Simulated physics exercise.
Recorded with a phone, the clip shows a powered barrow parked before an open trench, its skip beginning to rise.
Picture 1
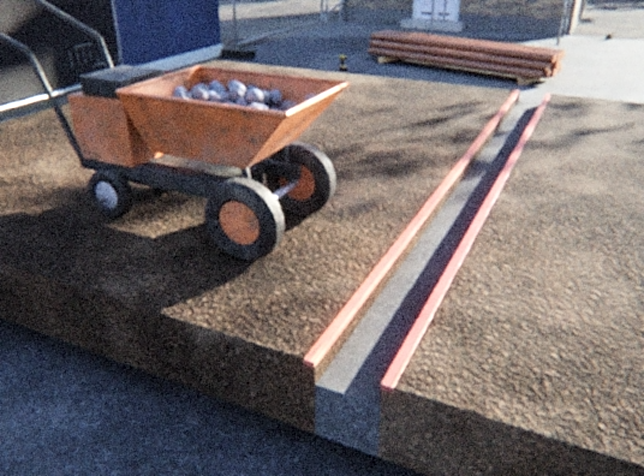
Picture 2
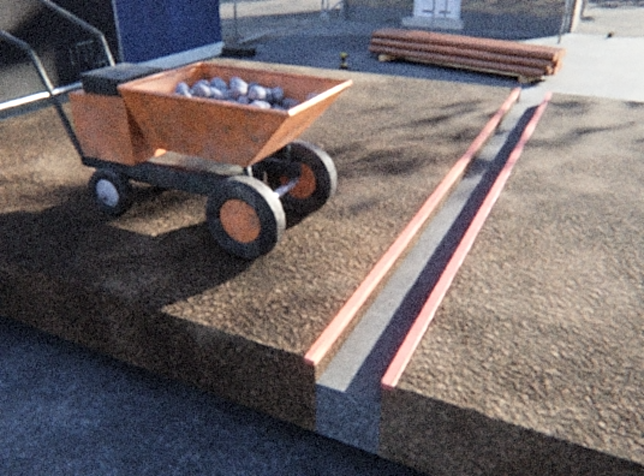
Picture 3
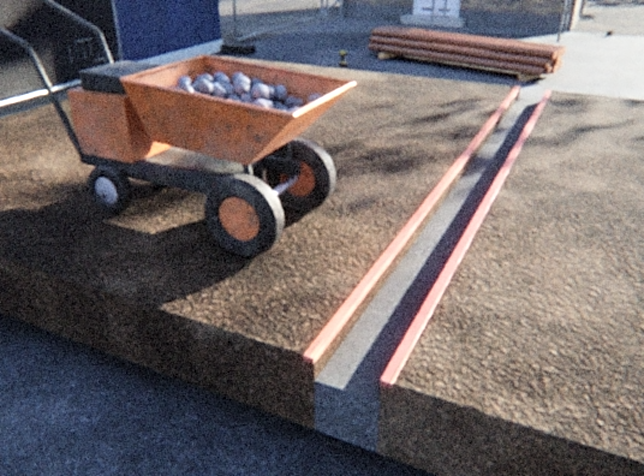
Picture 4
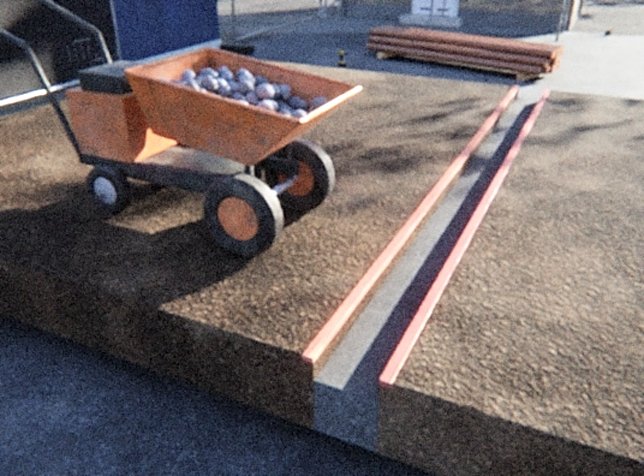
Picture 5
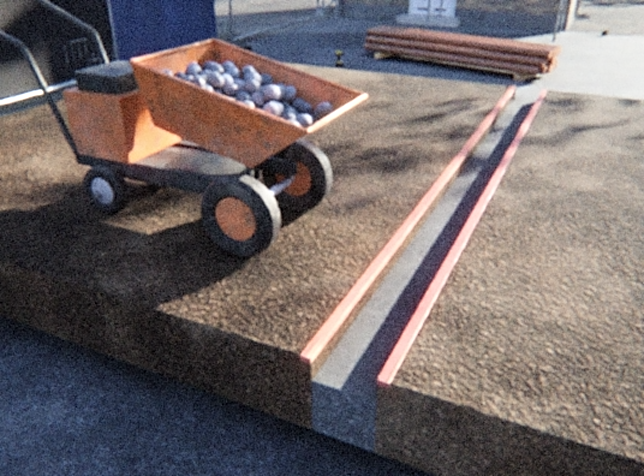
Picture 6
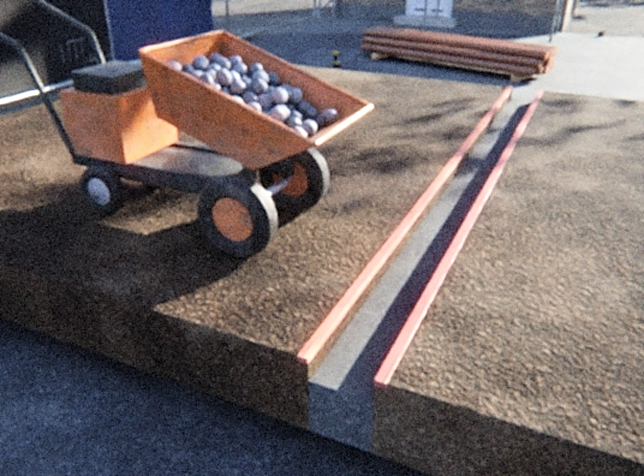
An orange powered barrow with black wheels, its skip holding round grey cobbles, stands at left on a raised bed of brown earth outdoors, seen from slightly above. To its right a narrow, shallow trench edged with orange-red strips runs back toward stacked reddish poles and a fence. The skip starts level, then its rear rises steadily and its lip dips rightward, the cobbles shifting slightly, while the view drifts very little.
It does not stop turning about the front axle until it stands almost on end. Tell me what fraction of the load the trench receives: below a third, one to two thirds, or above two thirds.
The trench receives one to two thirds.
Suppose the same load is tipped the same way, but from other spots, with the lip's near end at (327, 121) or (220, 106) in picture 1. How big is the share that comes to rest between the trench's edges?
Estimates, in order: 30 % then 30 %.
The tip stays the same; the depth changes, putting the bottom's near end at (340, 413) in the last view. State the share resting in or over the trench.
That would give roughly 70 percent.
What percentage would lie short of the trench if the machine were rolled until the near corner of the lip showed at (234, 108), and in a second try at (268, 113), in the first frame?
Roughly 30 and 10 percent respectively.
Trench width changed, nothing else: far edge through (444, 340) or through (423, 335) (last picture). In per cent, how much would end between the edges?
The first case gives close to 70 per cent and the second close to 70 per cent.
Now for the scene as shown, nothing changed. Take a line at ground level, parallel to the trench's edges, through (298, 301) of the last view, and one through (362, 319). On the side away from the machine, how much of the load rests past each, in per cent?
That's 70 per cent for the first and 50 per cent for the second.
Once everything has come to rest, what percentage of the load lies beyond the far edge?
Share of load: Near 10 %.
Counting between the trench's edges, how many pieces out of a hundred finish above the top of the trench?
Close to 30 per cent.
Just after the last frame, skip tipped steeply; every one in the skip.
A moment on, skip tipped right over; roughly half in the skip; just a few short of the trench; roughly half in or heaped over the trench; just a few beyond it.
Further on, skip tipped right over; roughly a third in the skip; just a few short of the trench; roughly half in or heaped over the trench; about a tenth beyond it.
When it is over, skip tipped right over; roughly a third in the skip; just a few short of the trench; roughly half in or heaped over the trench; about a tenth beyond it.
